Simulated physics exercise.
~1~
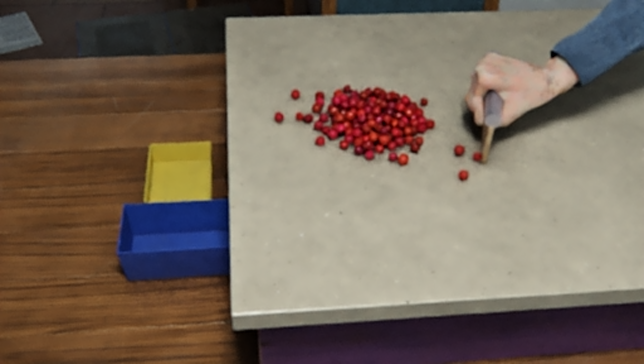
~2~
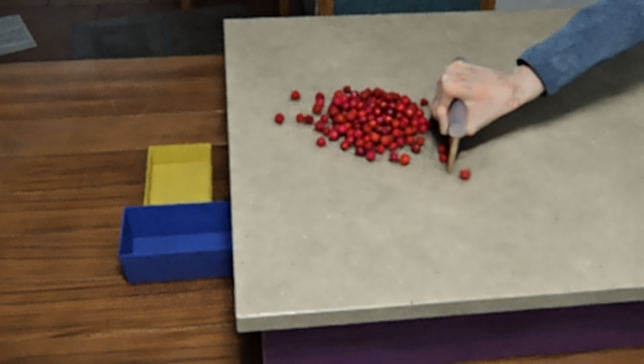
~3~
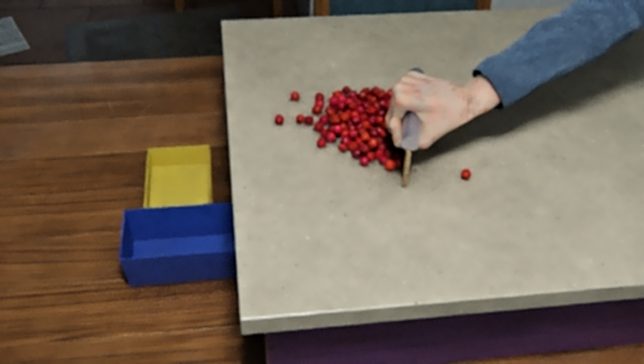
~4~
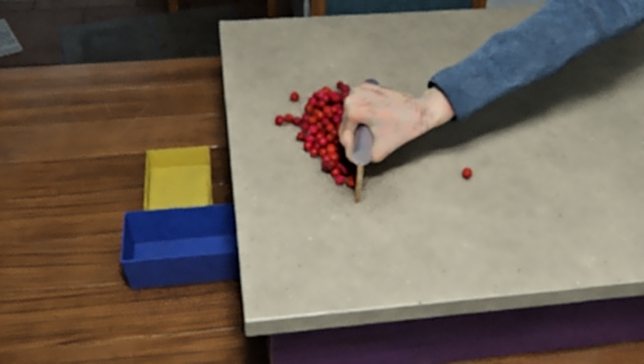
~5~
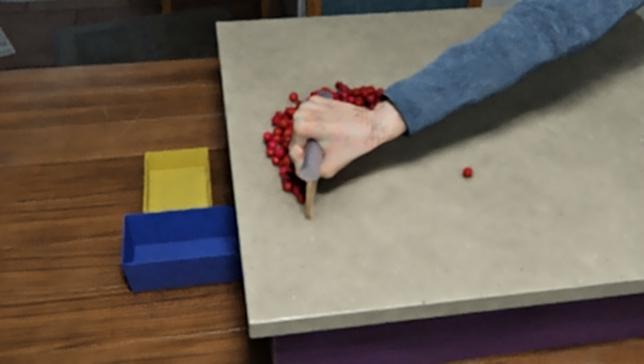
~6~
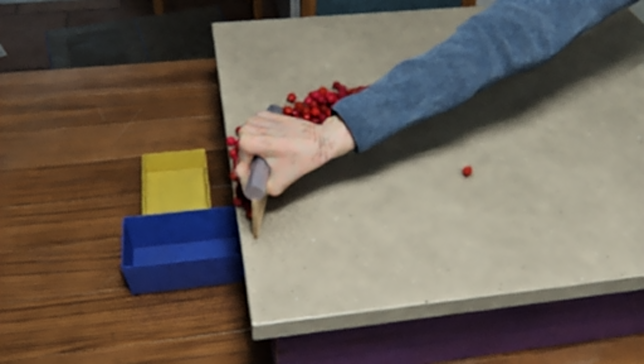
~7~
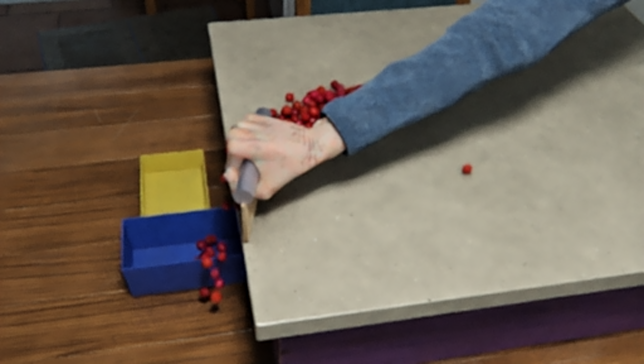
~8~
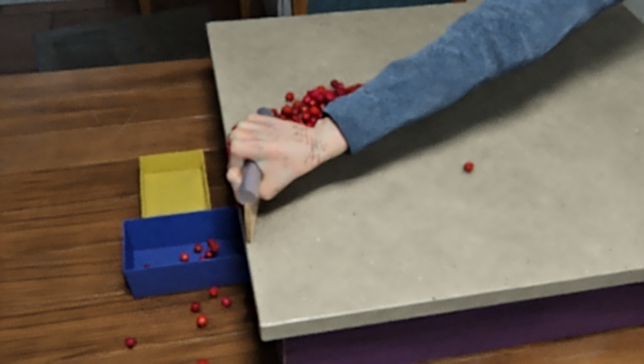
In this clip, a hand pushes a scraper leftward through a pile of cranberries on a grey tabletop and stops at the edge, where some drop, a few landing in the blue tin and others on the wooden surface below, while most stay on top.
